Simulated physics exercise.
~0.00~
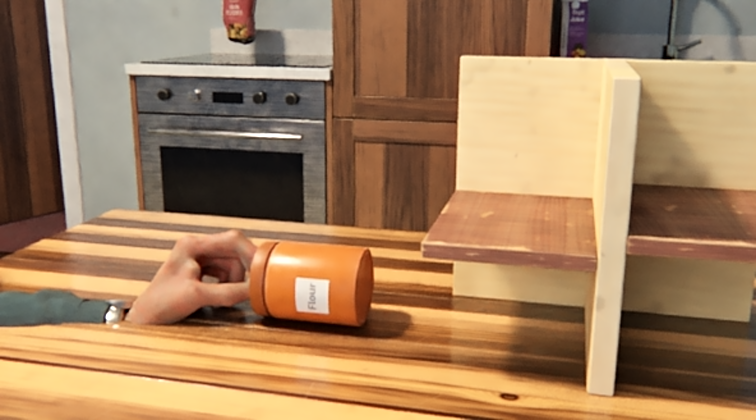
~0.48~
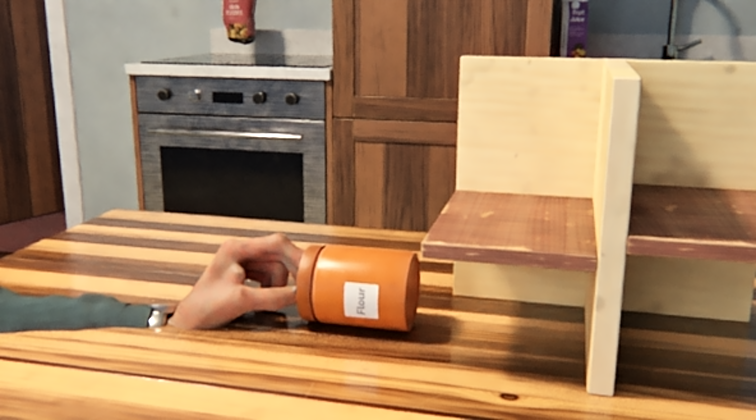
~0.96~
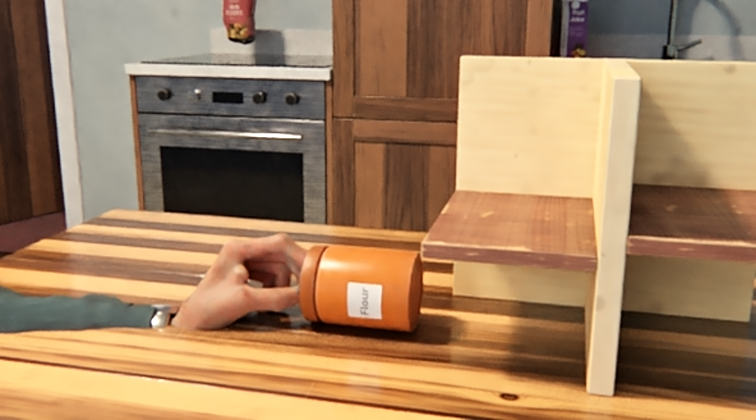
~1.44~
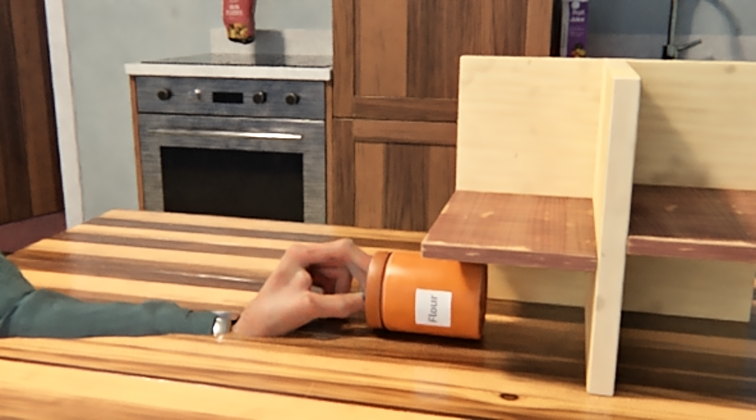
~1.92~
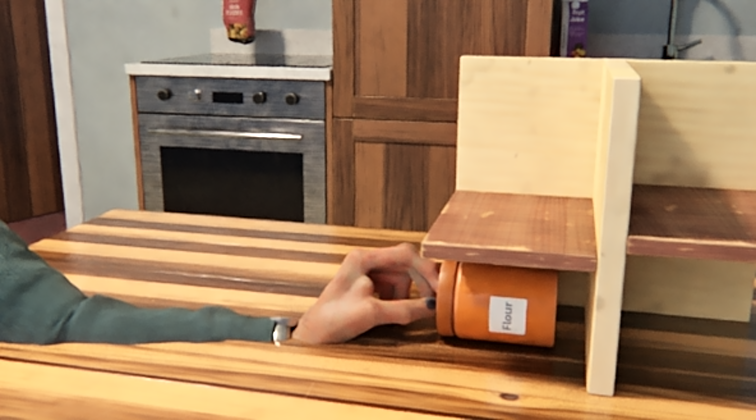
Orange flour jar lying on its side, being pushed right by a hand across a striped wooden table and under a shelf.
